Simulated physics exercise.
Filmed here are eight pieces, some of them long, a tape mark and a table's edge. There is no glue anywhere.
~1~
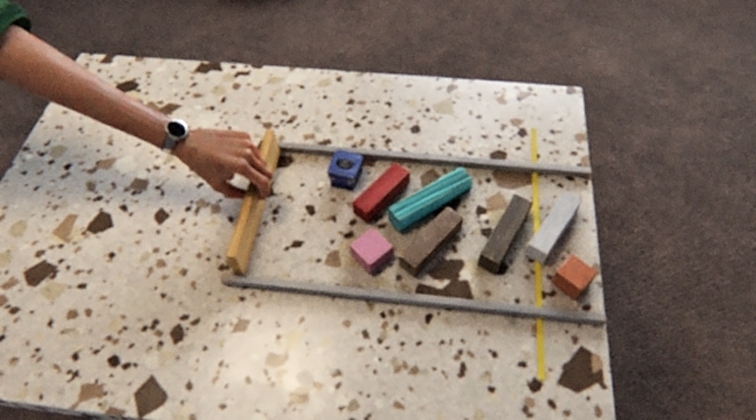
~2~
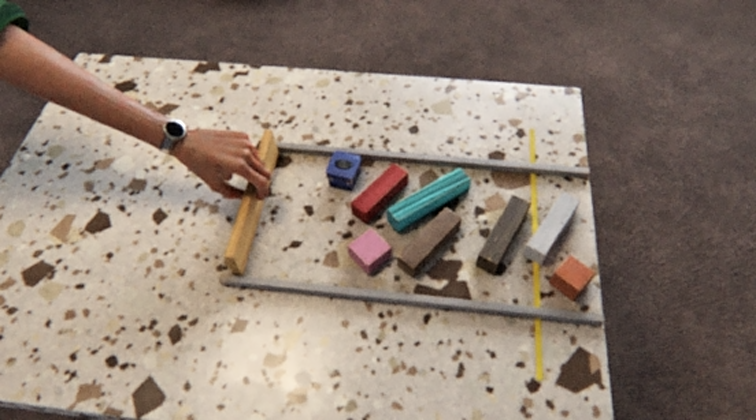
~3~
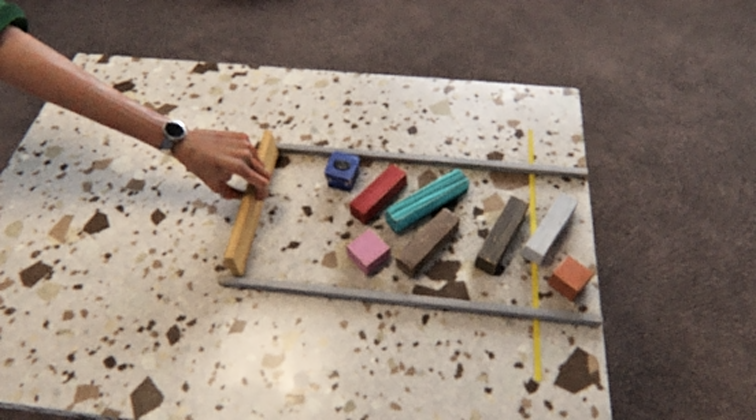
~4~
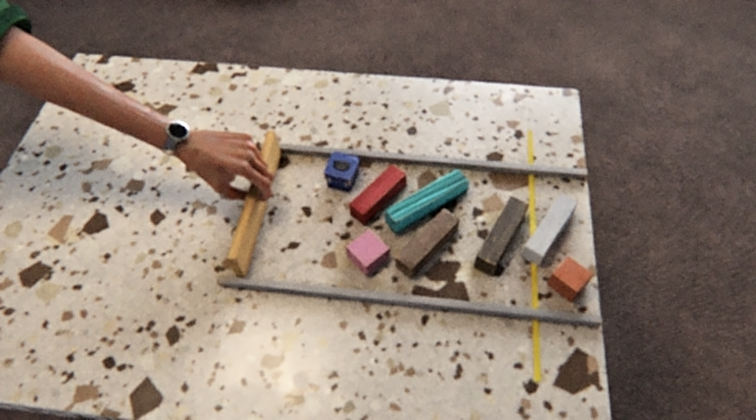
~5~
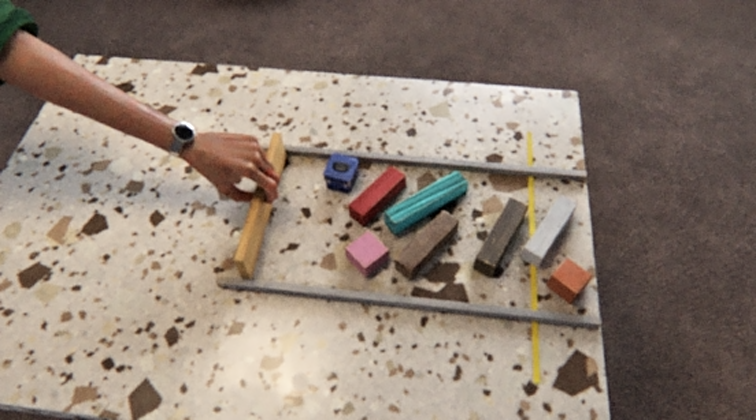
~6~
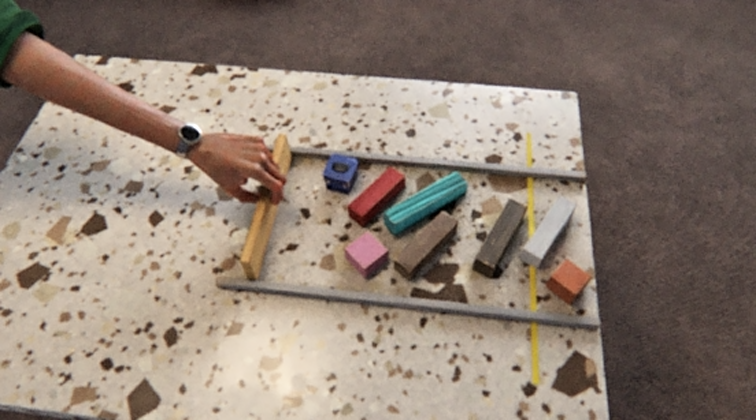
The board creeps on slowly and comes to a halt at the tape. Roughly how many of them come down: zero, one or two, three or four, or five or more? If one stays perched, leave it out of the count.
Three or four.
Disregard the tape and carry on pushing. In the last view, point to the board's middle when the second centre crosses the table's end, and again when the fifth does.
At (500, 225) for the second, at (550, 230) for the fifth.
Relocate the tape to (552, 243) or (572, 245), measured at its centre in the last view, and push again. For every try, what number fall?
5 and 6 down on the floor.
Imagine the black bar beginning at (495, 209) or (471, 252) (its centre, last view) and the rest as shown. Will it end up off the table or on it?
In order, falls away; falls away.
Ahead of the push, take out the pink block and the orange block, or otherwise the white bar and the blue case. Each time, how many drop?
Count: 2 (first case); 2 (second).
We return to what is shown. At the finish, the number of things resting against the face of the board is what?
3 in contact.
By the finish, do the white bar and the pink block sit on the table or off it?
At the finish the white bar goes down and the pink block stays put.
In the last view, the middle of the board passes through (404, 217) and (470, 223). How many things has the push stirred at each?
5 at one spot and 8 at the other.
Early on, none off yet; orange block at rest near (568, 282); white bar at rest near (549, 231); black bar at rest near (500, 237).
A while later, none off yet; orange block at rest near (568, 282); white bar moving near (555, 233); black bar travelled a little near (525, 245).
Finally, the number that fall off is three or four; lost, black bar, white bar and orange block.
